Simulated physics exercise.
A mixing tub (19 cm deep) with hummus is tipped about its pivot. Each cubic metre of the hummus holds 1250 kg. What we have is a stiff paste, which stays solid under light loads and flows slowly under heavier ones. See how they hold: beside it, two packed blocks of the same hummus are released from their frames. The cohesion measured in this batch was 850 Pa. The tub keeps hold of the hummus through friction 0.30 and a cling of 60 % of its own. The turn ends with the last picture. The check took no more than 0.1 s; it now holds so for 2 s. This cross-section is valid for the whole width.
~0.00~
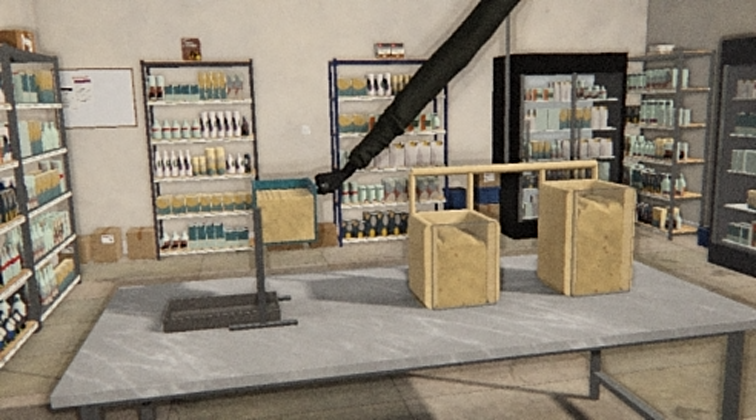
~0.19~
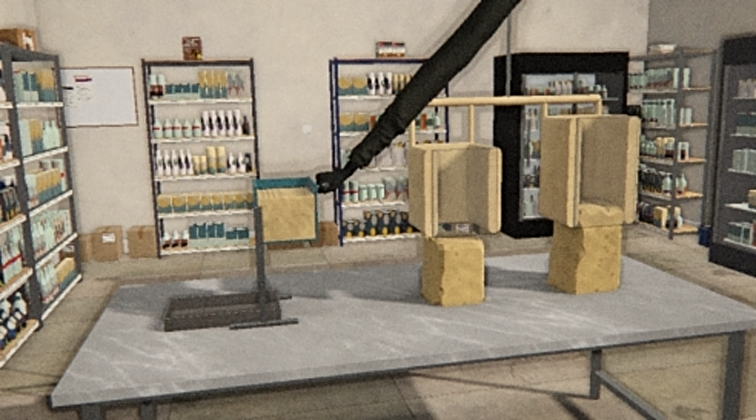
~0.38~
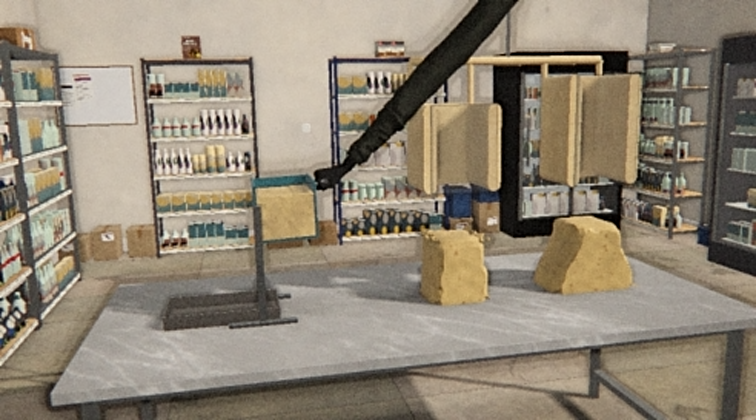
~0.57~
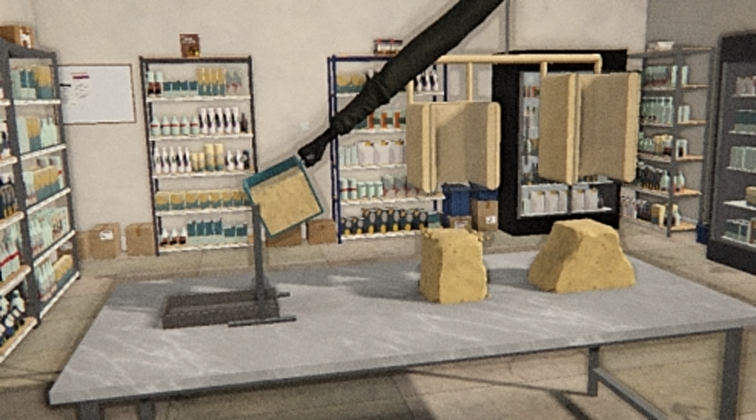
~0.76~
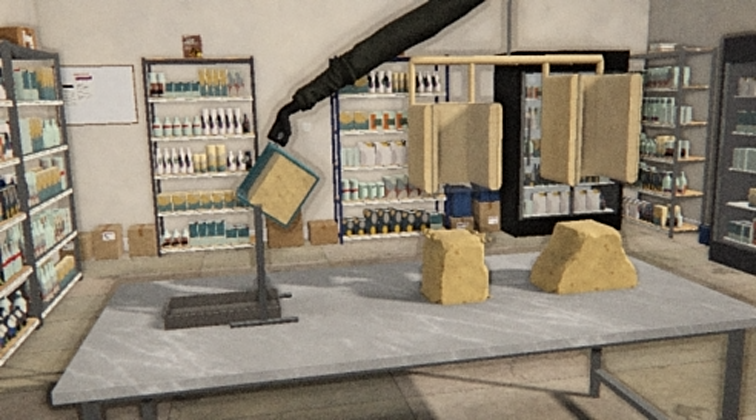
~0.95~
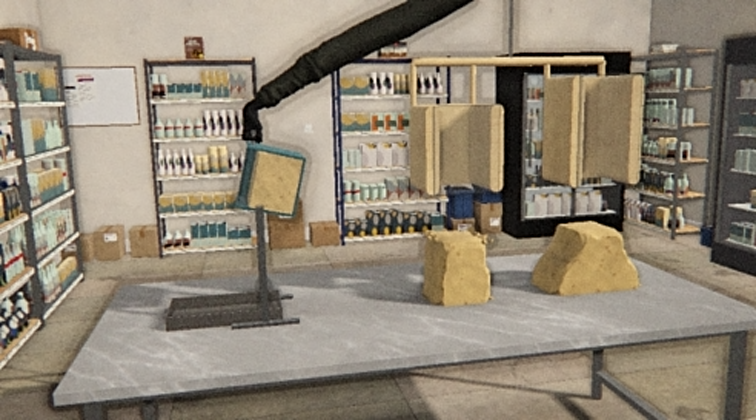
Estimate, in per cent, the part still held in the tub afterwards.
The part still in the tub is about 100 %.
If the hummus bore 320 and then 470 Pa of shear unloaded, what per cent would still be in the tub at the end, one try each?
Respectively, close to 75 % and close to 100 %.
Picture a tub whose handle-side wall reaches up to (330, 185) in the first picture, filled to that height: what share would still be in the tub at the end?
Close to 100 per cent would still be in the tub.
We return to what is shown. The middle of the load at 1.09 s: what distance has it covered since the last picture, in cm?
0 cm.
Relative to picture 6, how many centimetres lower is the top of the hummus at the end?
0 cm.
After 1.09 s, the tub is at 76 degrees and holds 100 %.
After 1.26 s, the tub is at 76 degrees and holds 100 %.
After 1.43 s, the tub is at 76 degrees and holds 100 %.
After 1.60 s, the tub is at 76 degrees and holds 100 %.
After 2.95 s, at the end, the tub is at 76 degrees and holds 100 %.
